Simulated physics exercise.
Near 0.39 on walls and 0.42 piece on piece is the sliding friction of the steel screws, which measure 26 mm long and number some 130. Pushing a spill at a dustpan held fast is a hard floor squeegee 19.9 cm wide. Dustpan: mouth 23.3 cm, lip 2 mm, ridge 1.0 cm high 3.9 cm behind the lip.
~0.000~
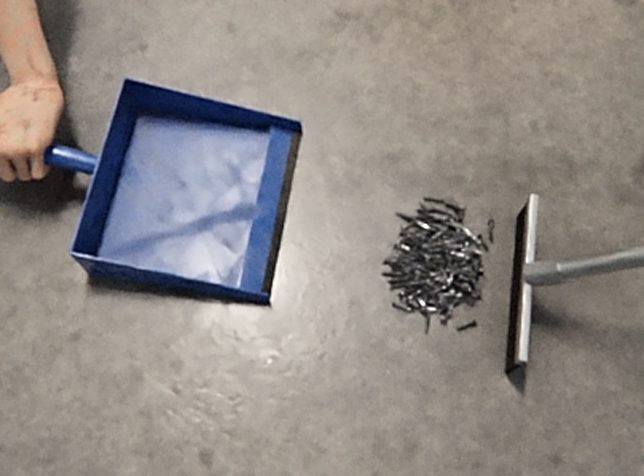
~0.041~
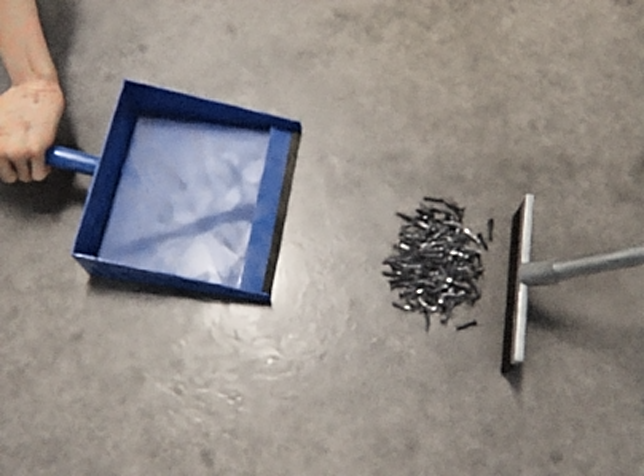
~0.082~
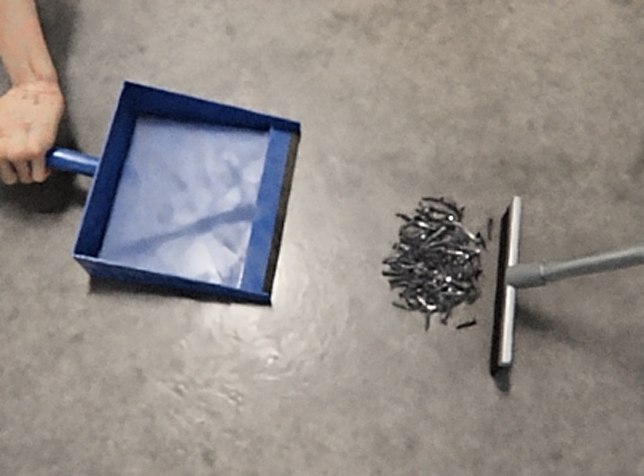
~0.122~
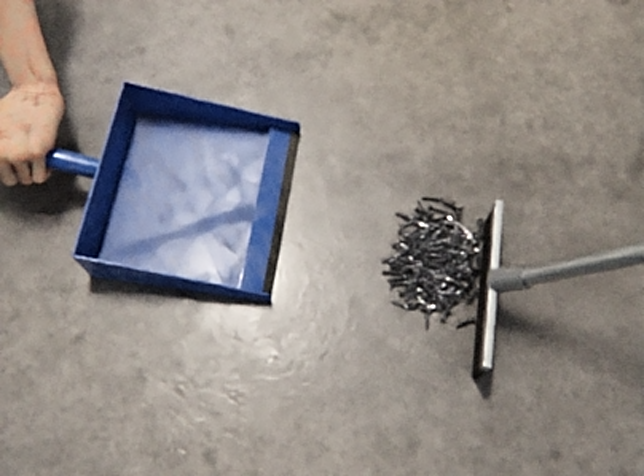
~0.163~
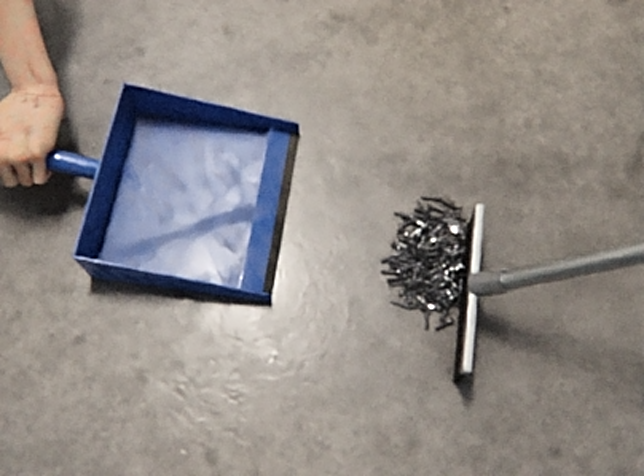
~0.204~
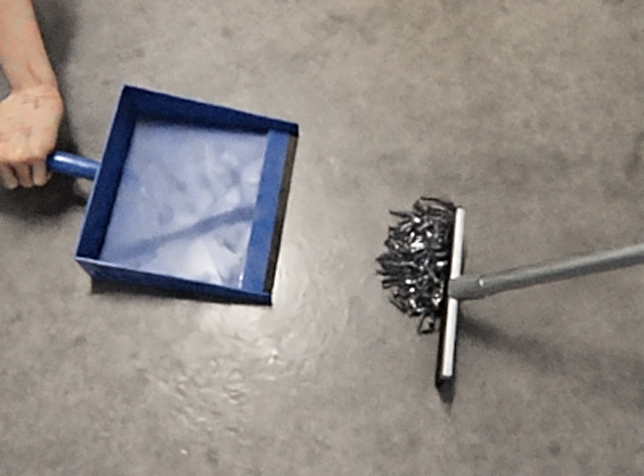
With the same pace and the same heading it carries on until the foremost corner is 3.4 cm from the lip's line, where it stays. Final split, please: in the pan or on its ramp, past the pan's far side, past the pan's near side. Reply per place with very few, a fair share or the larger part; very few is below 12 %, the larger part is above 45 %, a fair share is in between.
In the pan or on its ramp: Very few; past the pan's far side: Very few; past the pan's near side: A fair share.
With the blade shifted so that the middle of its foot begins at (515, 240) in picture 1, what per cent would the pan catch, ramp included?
Around 15 %.
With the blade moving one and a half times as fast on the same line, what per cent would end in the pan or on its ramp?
In that case close to 15 per cent.
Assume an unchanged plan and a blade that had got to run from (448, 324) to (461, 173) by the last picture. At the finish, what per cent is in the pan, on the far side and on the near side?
That ends as pan 30, far 0, and near 0.
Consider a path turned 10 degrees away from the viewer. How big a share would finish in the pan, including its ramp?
I'd put it at close to 15 percent.
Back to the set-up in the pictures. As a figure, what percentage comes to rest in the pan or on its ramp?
Estimate: Close to 5 %.
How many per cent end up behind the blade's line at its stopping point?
Estimate: Near 30 %.
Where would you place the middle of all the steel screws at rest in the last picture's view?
Approximately (295, 262) in the last view.
After 0.38 s, middle of the blade 12 cm from the lip; 0 % over the lip, far side 0 %, near side 15 %.
Then, at 0.49 s, middle of the blade 6 cm from the lip; 0 % over the lip, far side 0 %, near side 20 %.
After 0.74 s, middle of the blade 4 cm from the lip; 5 % over the lip, far side 0 %, near side 30 %.
By 1.5 s all is still; pan 5 %, far side 0 %, near side 30 %, in front of the lip or behind the blade 65 %.
